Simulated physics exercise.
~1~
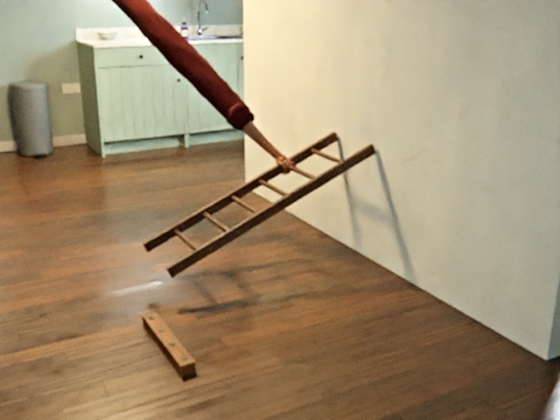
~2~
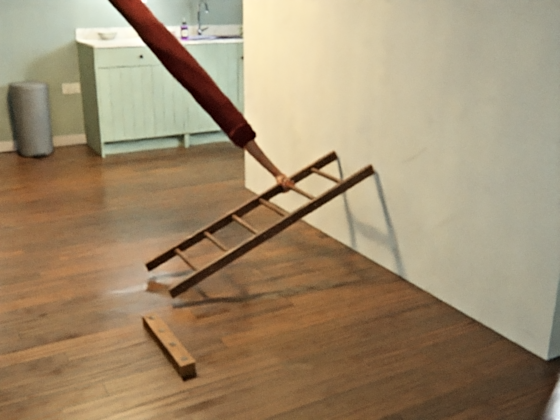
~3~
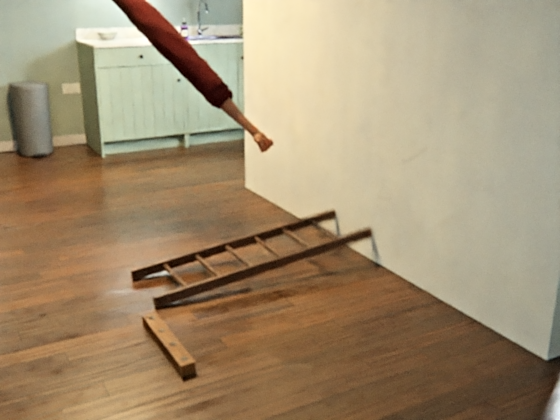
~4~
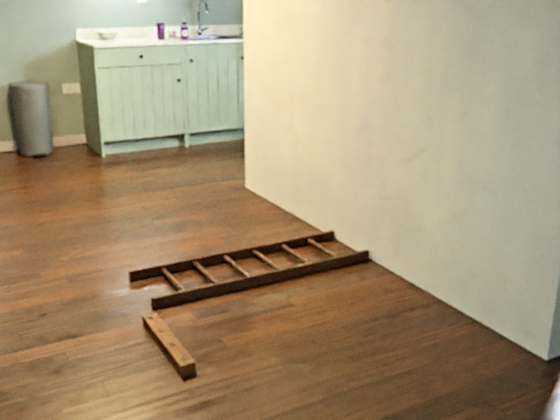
In a room with a dark wooden floor, seen from slightly above by a still camera, pale green cabinets and a grey bin stand at the back left, and a white wall fills the right. A hand in a dark red sleeve reaches from the upper left and holds a brown ladder at a slant against the wall, with a strip of wood lying in front. The ladder lowers a little in its grip. The hand lets go and draws back as the ladder slides down the wall. It ends flat on the floor, while the strip stays put.
